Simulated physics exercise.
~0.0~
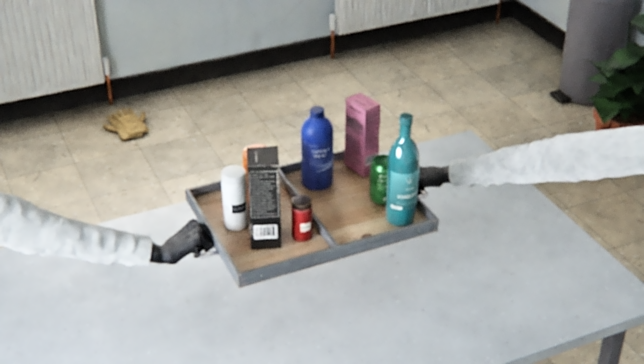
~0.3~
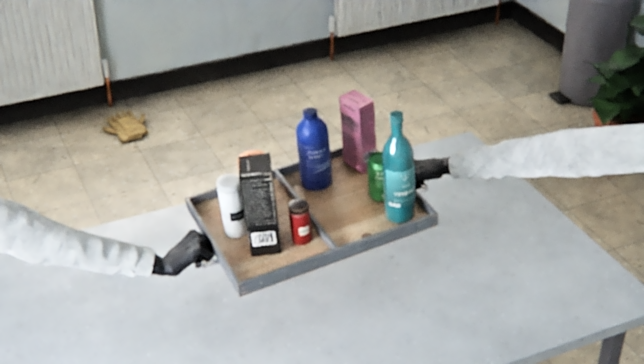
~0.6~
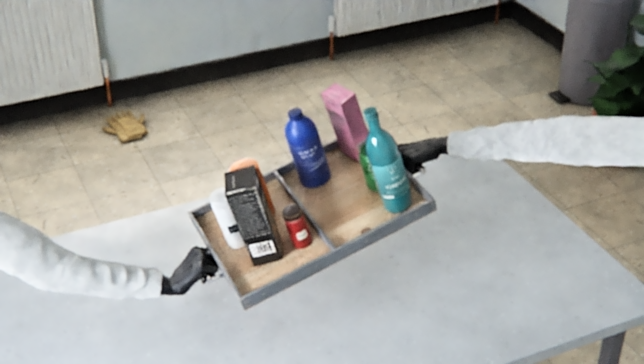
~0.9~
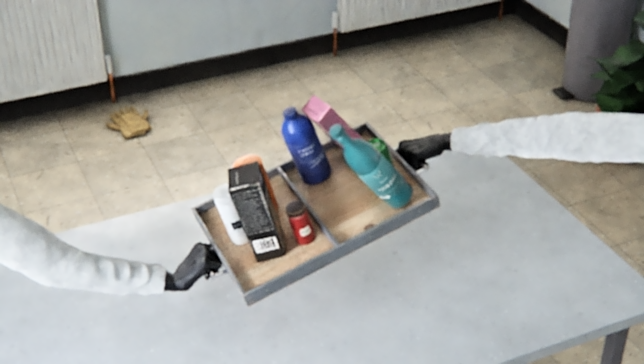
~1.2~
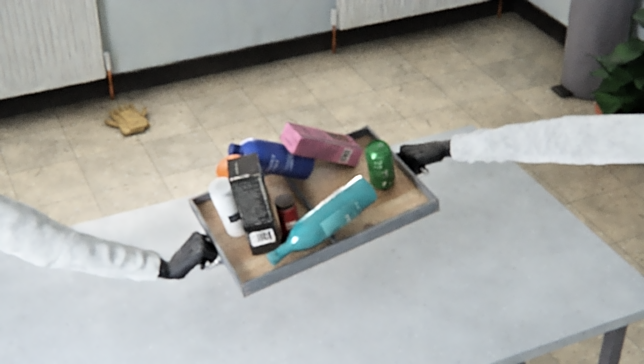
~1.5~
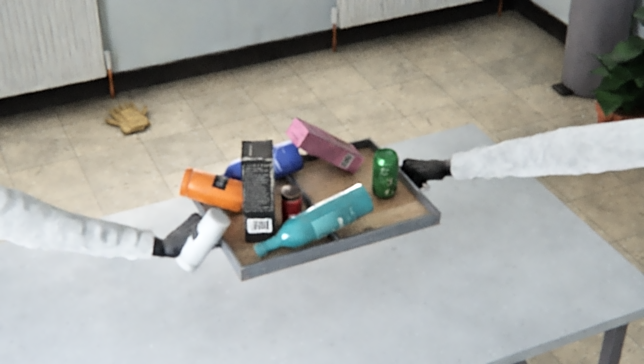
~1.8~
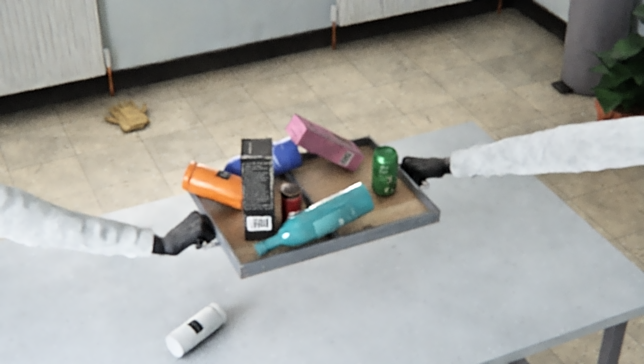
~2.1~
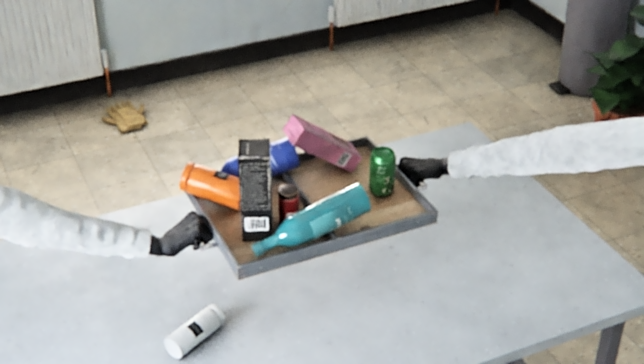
Two gloved hands tilt a tray left and level it, toppling containers and dropping a white one.
